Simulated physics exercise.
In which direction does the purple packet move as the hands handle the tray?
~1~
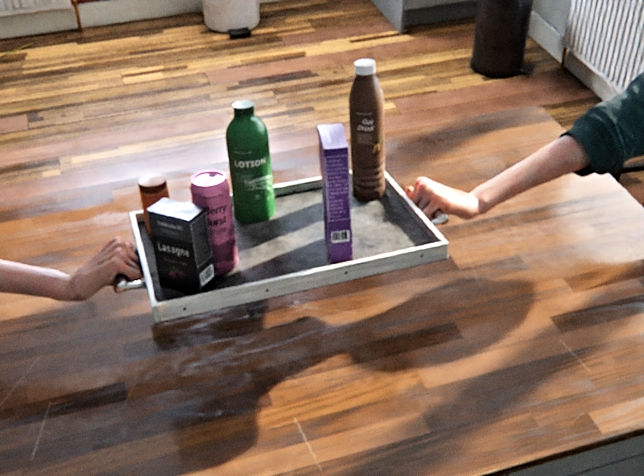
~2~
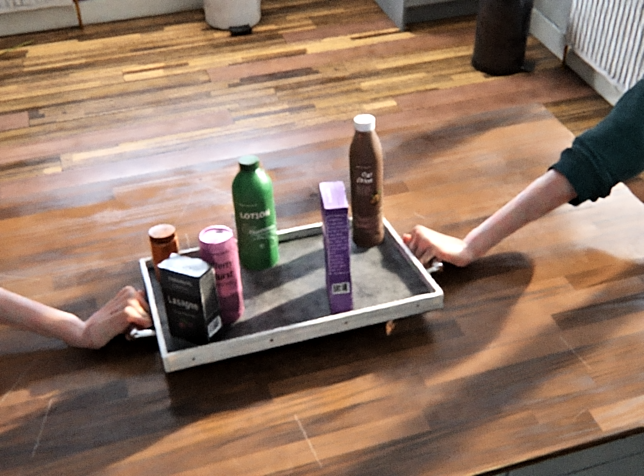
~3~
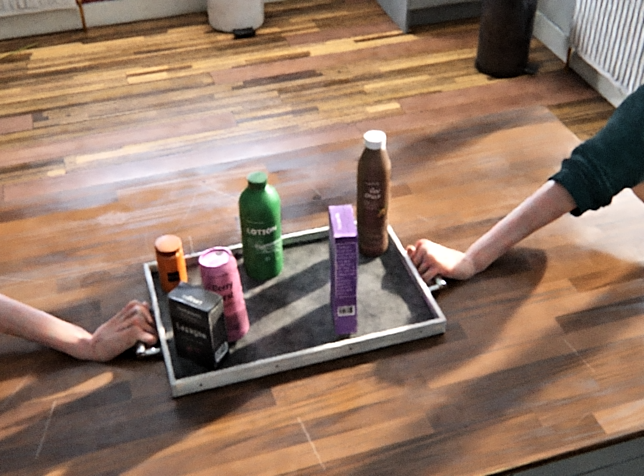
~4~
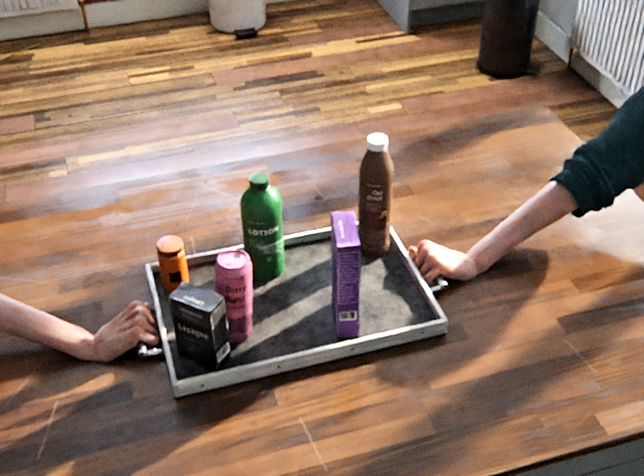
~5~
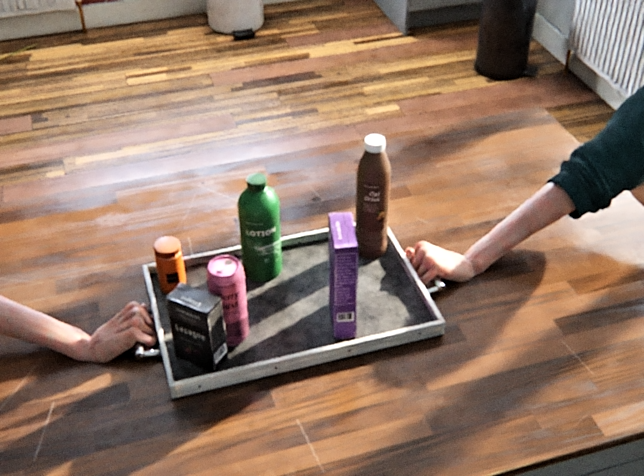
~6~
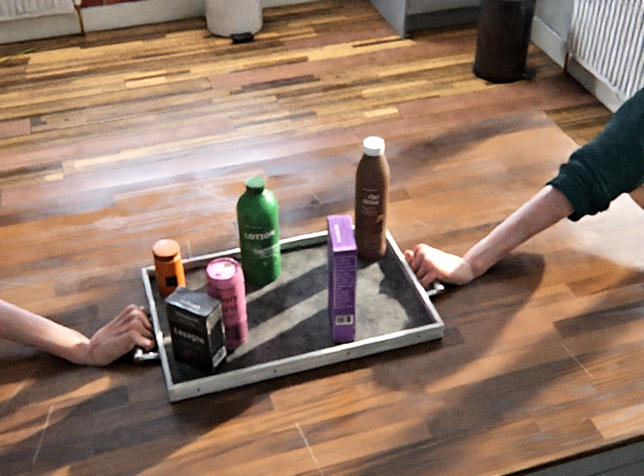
The purple packet moves down in the view as the tray is lowered to the table.
